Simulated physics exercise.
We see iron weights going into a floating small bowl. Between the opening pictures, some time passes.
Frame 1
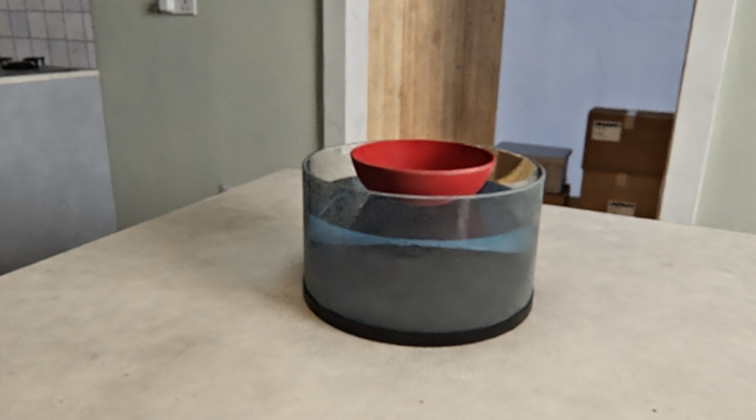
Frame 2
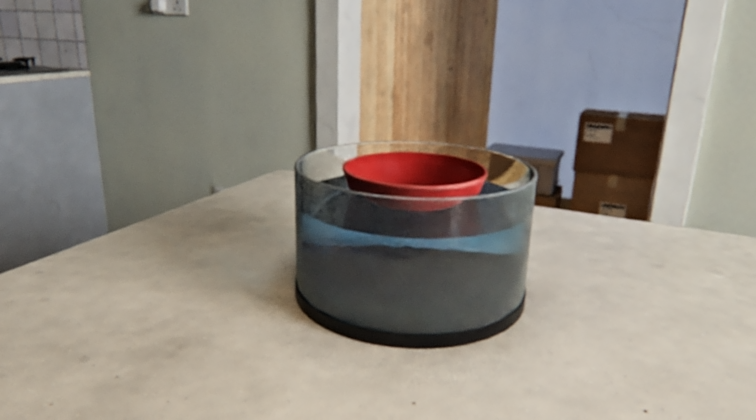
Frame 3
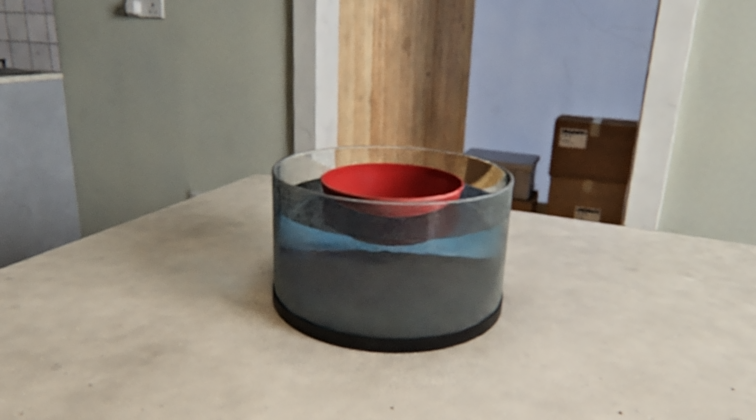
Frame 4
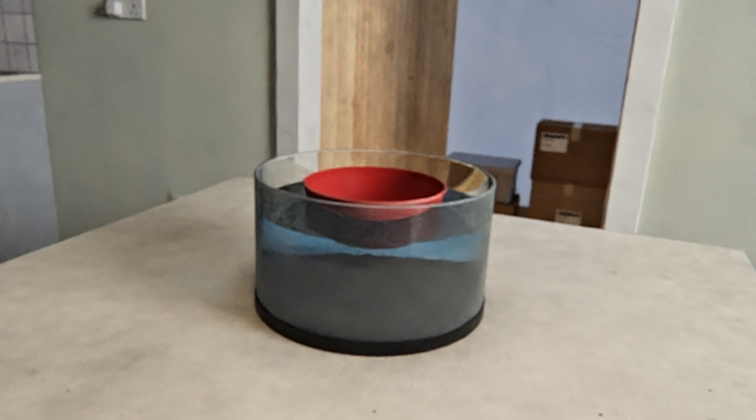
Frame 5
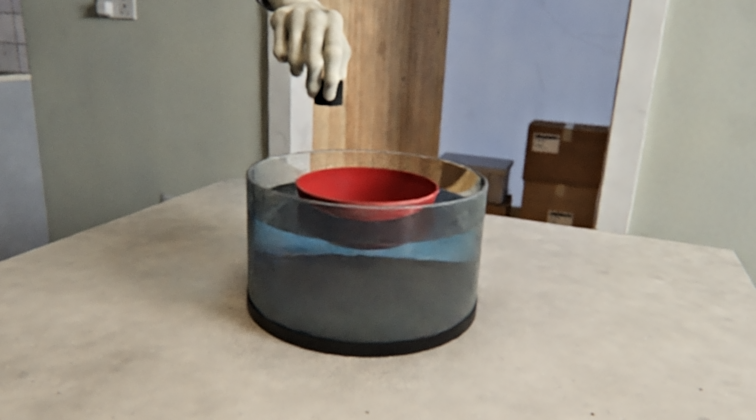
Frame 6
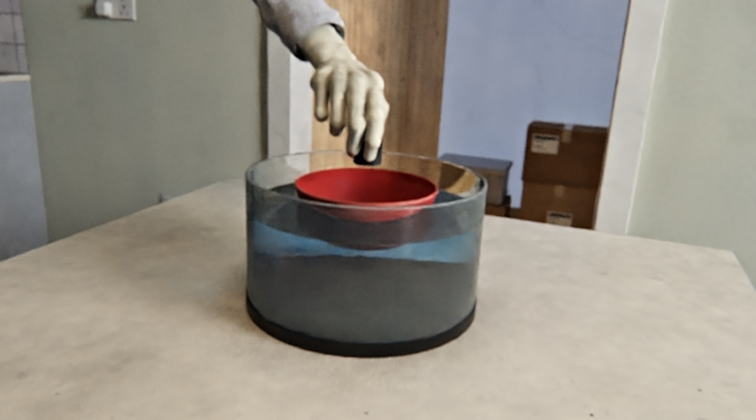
In the video, a red bowl floats in a clear round tank of water on a table, sitting lower as the view shifts; then a hand holding a small dark object enters from above and lowers it toward the bowl.
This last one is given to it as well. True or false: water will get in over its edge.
False.
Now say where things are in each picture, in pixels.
The first picture shows small bowl (423, 155) empty; most of its side above the surface.
The second picture shows small bowl (414, 169) with one aboard; about two thirds of its side above the surface.
The third picture shows small bowl (392, 180) with two aboard; about a third of its side above the surface.
The fourth picture shows small bowl (375, 183) with two aboard; about a third of its side above the surface.
The fifth picture shows small bowl (367, 184) with two aboard; about a third of its side above the surface; the next iron weight in the hand at (329, 92).
The sixth picture shows small bowl (367, 185) with two aboard; about a third of its side above the surface; the next iron weight in the hand at (368, 152).
Next, the iron weight is in and the small bowl dips.
After that, it steadies; about a fifth of its side above the surface.
Finally, the small bowl floats; about a fifth of its side above the surface.
